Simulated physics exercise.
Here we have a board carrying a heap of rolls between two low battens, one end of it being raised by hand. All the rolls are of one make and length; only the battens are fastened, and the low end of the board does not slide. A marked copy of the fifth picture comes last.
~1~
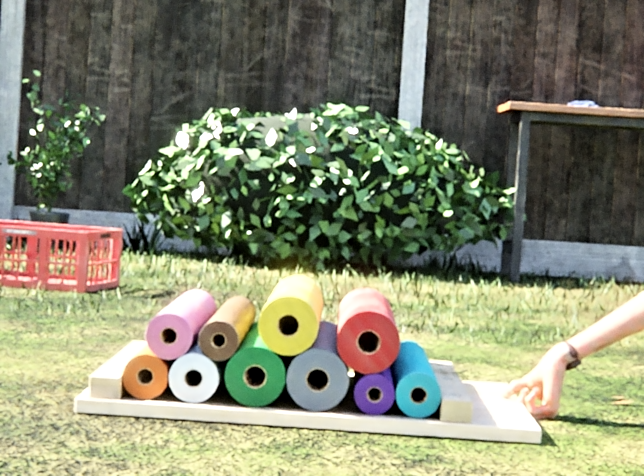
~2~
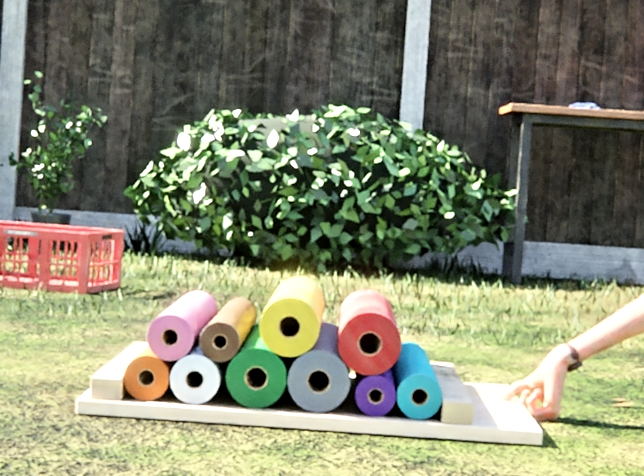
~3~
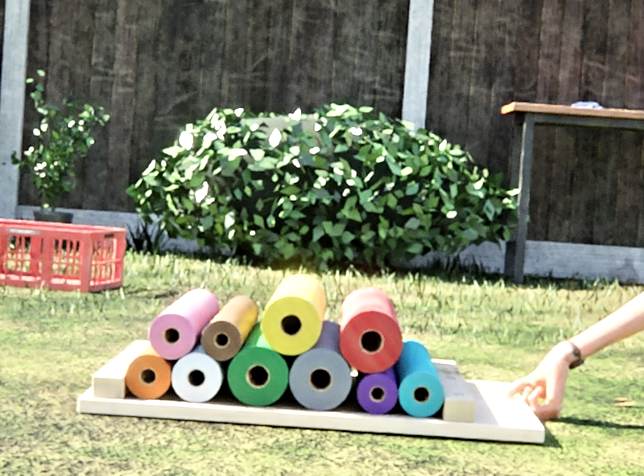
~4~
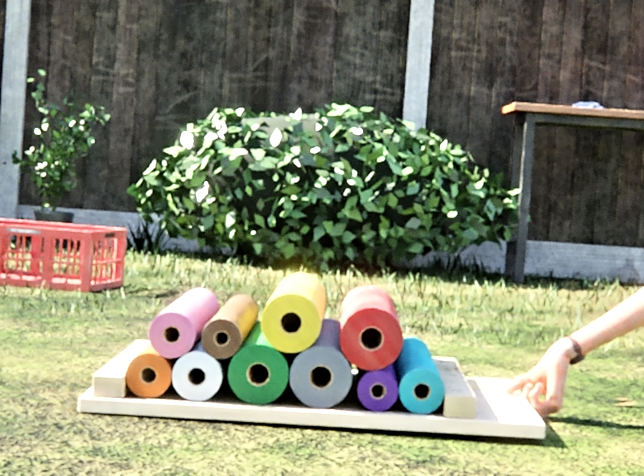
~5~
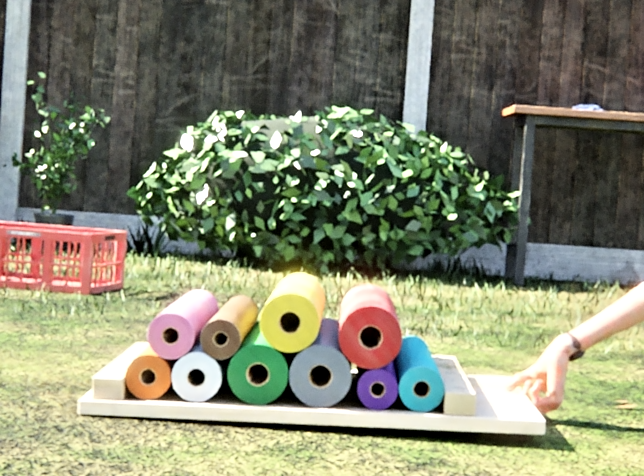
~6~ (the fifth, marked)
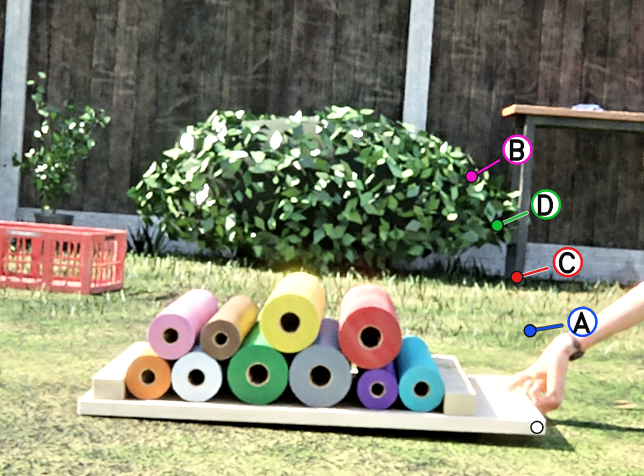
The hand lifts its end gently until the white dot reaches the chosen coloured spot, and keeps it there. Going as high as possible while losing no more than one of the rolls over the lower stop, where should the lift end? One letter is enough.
C is the limit.
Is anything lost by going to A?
No, at A.
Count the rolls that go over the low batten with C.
The count is none.
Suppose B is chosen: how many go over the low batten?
With B, three.
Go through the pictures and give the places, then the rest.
In the first picture, white roll (194, 378); green roll (255, 376); grey roll (318, 380).
In the second picture, grey roll (319, 381); purple roll (376, 396).
In the third picture, board (315, 386); purple roll (378, 394); turquoise roll (421, 394); brown roll (222, 340).
In the fourth picture, board (316, 384); orange roll (149, 375); white roll (197, 376).
In the fifth picture, board (316, 384); orange roll (148, 377); white roll (196, 377).
On the marked copy, A at (530, 331); B at (472, 177); C at (517, 277); D at (497, 225); the white dot at (537, 428).
With C. Early on, board at 14°.
Further on, board at 21°.
At the end, board at 21°, none over the low batten.
As for the rest, A none over the low batten; B three over the low batten (pink, yellow, brown); D two over the low batten (pink, brown).
